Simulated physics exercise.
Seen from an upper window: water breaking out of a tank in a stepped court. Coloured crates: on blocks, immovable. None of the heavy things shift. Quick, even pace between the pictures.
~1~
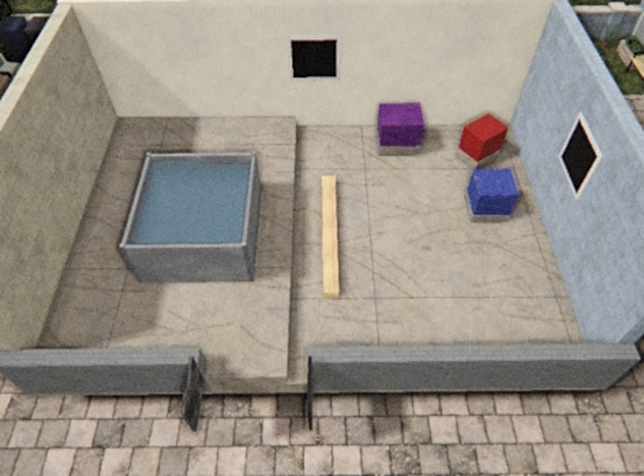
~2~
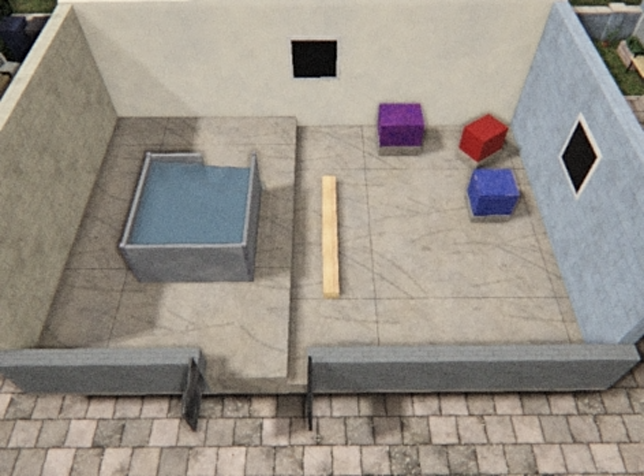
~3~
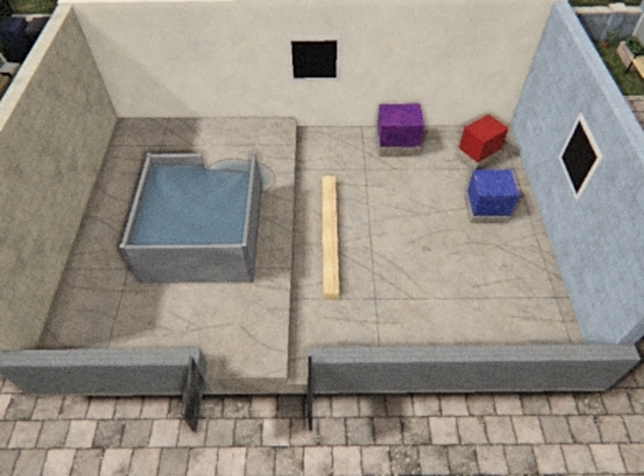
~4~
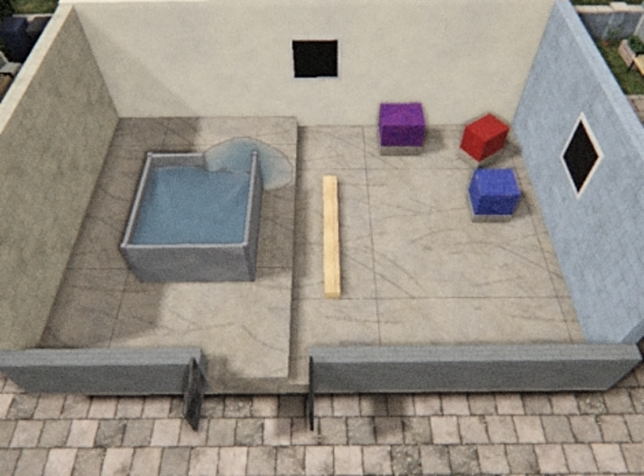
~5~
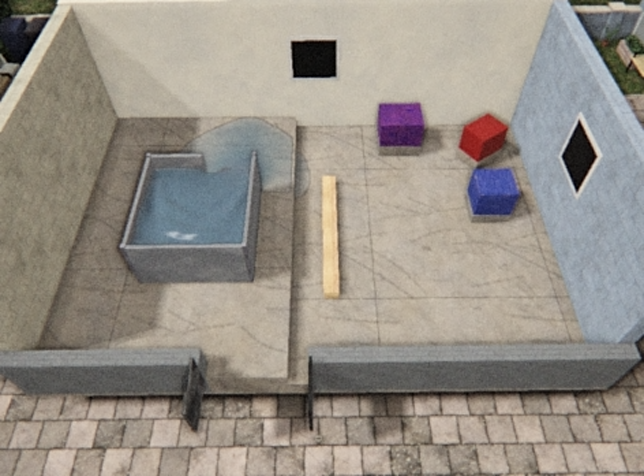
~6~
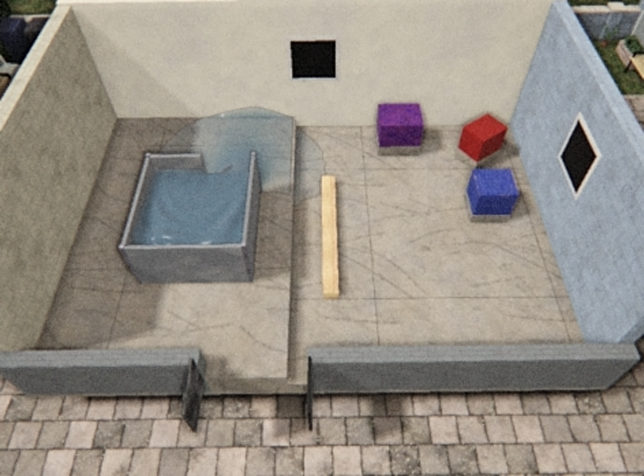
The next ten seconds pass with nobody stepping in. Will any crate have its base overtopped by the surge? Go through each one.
Result: The blue crate will be out of the flood, the red crate will be out of the flood, the purple crate will be reached by the flood.
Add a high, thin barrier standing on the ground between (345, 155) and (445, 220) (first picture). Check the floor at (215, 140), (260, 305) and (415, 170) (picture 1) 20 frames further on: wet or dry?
Taking the three spots in order: Soaked, spared, soaked.
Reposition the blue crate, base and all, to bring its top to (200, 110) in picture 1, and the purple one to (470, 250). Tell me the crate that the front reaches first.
The one in blue is first.
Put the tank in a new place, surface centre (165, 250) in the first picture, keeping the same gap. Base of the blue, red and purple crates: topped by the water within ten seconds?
Crate by crate: Blue is missed, red is missed, purple is overrun.
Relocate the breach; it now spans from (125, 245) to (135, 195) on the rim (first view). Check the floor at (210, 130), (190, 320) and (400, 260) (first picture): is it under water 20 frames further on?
Point by point: Drenched, drenched, unwetted.
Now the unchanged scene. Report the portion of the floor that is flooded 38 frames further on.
I reckon 90 per cent or so.
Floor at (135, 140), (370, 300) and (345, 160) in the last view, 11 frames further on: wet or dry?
Status by point, in sequence: Waterlogged; unwetted; waterlogged.
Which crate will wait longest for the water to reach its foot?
Last of all: The blue one.
A moment on, water covers 20 % of the floor; the blue crate not reached, the red crate not reached, the purple crate water round its plinth.
Next, water covers 25 % of the floor; the blue crate not reached, the red crate water round its plinth, the purple crate water round its plinth.
Then, water covers 55 % of the floor; the blue crate water round its plinth, the red crate water round its plinth, the purple crate water round its plinth.
Later, water covers 90 % of the floor; the blue crate water round its plinth, the red crate water round its plinth, the purple crate water round its plinth.
In the end, water covers 95 % of the floor; the blue crate stayed above the water, the red crate stayed above the water, the purple crate was topped.
